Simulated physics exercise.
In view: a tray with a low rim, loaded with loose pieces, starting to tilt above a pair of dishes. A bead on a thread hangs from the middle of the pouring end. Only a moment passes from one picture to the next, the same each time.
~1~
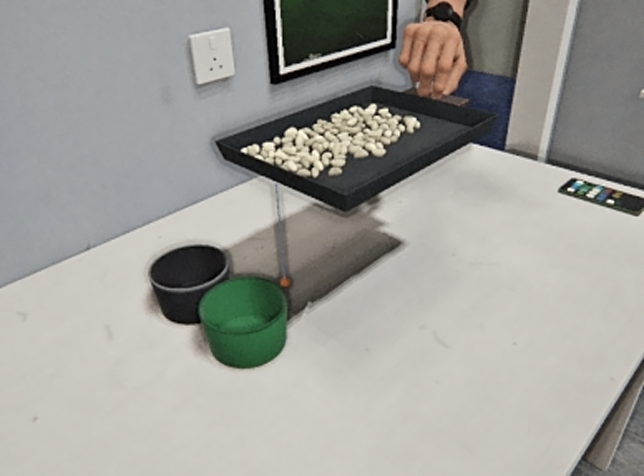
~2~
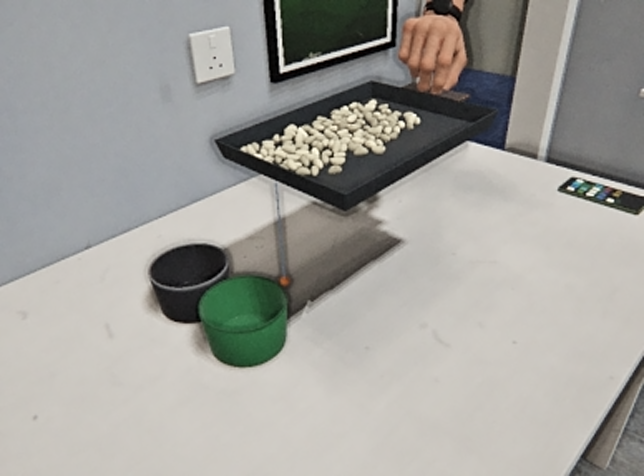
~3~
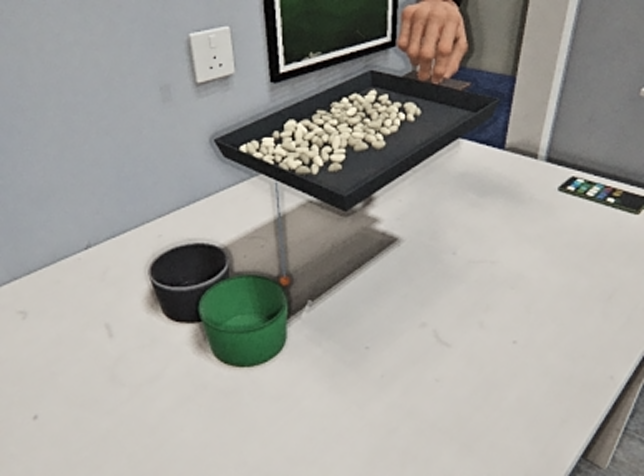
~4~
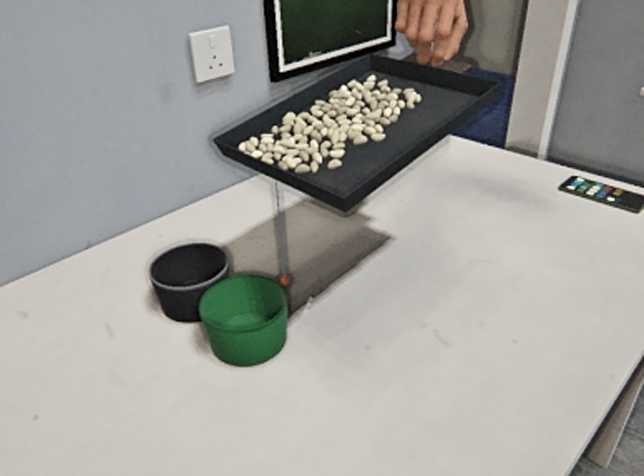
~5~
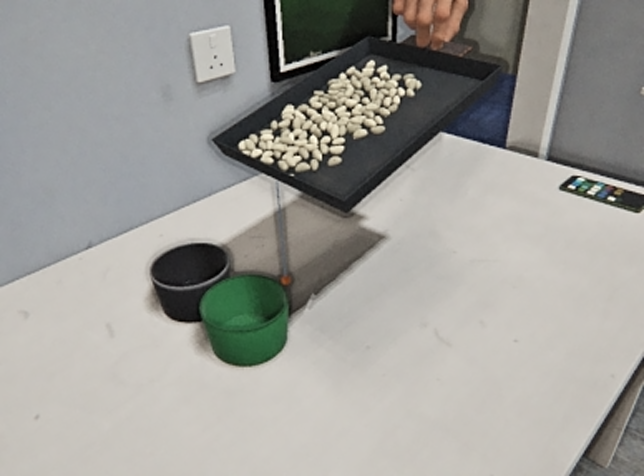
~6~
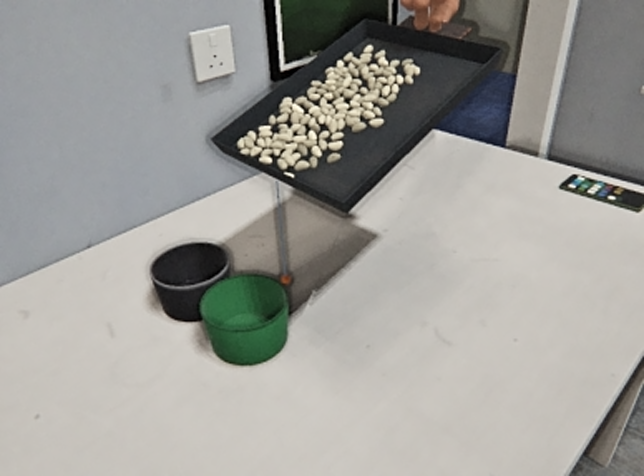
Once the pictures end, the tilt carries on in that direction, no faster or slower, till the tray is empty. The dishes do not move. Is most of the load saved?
In the dishes lies only the smaller part of it.
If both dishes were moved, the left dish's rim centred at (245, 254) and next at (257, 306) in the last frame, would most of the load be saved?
In turn: Below a half; most of it.
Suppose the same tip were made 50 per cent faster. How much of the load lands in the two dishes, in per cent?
Roughly 30 in a hundred.
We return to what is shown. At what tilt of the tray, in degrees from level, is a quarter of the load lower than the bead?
Near 110 degrees.
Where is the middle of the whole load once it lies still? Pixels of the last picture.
Close to (266, 374).
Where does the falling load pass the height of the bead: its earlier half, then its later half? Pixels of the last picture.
Around (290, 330) and then (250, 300).
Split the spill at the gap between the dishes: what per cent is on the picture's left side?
Roughly 30 in a hundred.
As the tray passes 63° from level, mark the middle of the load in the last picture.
Near (290, 143).
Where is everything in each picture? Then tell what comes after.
The first frame shows corners of the pouring end at (222, 141) and (345, 191), level; middle of the load at (330, 138), white beans; left dish at (159, 299); right dish at (211, 341); bead on its thread at (285, 282).
The second frame shows corners of the pouring end at (222, 140) and (345, 190), level; middle of the load at (330, 135).
The third frame shows corners of the pouring end at (221, 139) and (344, 191), tipped barely, lowest at the right corner; middle of the load at (330, 130).
The fourth frame shows corners of the pouring end at (220, 138) and (344, 193), tipped a little, lowest at the right corner; middle of the load at (328, 122).
The fifth frame shows corners of the pouring end at (219, 138) and (343, 195), tipped a little, lowest at the right corner; middle of the load at (328, 115).
The sixth frame shows corners of the pouring end at (217, 137) and (343, 196), tipped clearly, lowest at the right corner; middle of the load at (326, 107); left dish at (160, 297); right dish at (212, 339).
Soon after the last picture, tray tipped steeply; nearly all on the tray; a stray few in the air.
A little later, tray tipped past a quarter turn; about two thirds on the tray; a stray few in the right dish; a small part outside both; about a quarter in the air.
Later still, tray tipped past a quarter turn; about a quarter in the right dish; about two thirds outside both.
At rest, tray tipped past a quarter turn; about a quarter in the right dish; none in the left dish; about two thirds outside both.
